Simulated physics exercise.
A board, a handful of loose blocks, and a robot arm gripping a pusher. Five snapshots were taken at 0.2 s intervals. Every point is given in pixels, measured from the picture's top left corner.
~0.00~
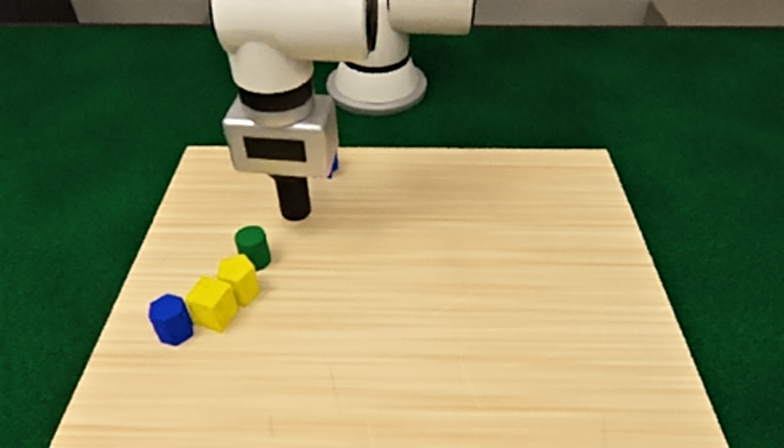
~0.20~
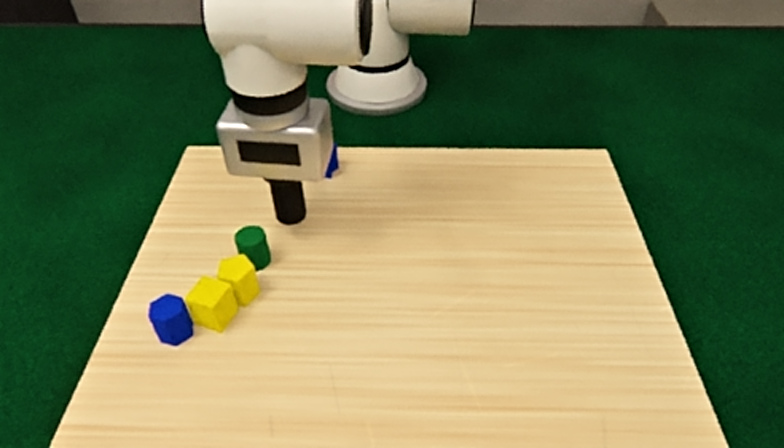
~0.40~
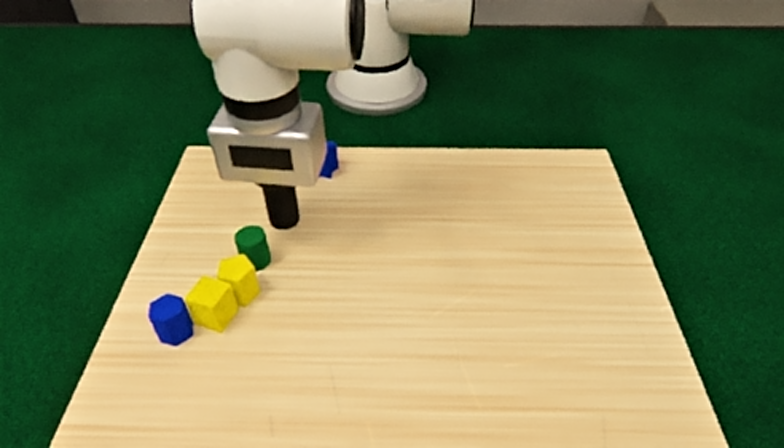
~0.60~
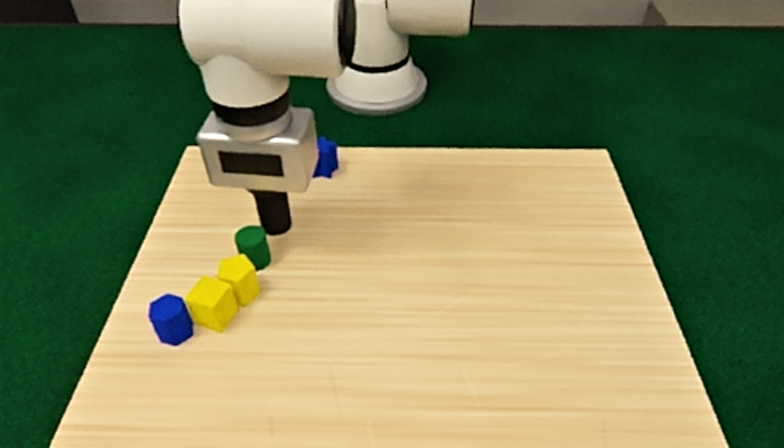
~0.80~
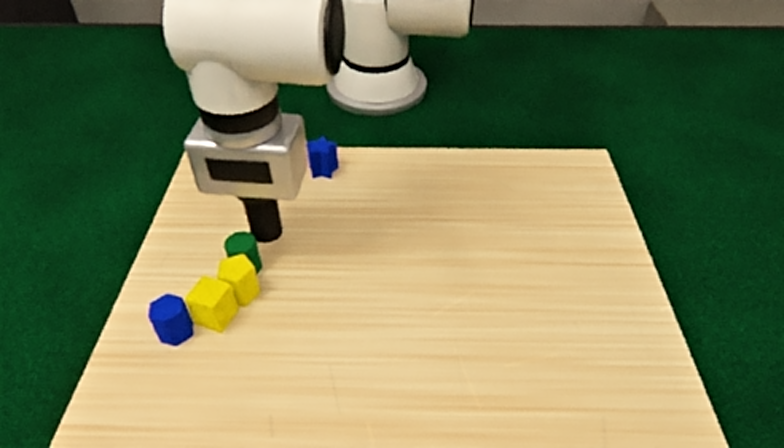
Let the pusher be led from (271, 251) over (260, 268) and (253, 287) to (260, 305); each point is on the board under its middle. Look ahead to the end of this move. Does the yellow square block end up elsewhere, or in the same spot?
The yellow square block moves.
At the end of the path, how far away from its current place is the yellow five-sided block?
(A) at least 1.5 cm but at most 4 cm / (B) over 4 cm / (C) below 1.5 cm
Letter B.
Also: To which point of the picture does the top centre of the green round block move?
At roughly (213, 258).
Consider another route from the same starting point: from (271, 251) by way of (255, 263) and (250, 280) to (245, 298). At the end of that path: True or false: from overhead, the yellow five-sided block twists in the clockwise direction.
That statement is not accurate.
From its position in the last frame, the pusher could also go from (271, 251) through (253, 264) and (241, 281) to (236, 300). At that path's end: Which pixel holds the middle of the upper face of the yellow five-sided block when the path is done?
My best guess is (238, 297).
On the path given first. Halfway along, pusher (250, 261); blue six-sided block (161, 308); yellow square block (203, 301); yellow five-sided block (231, 278); green round block (214, 255).
At the end, pusher (256, 288); blue six-sided block (155, 311), turned 25° clockwise; yellow square block (192, 319), turned 35° clockwise; yellow five-sided block (229, 305), turned 20° clockwise; green round block (213, 258).
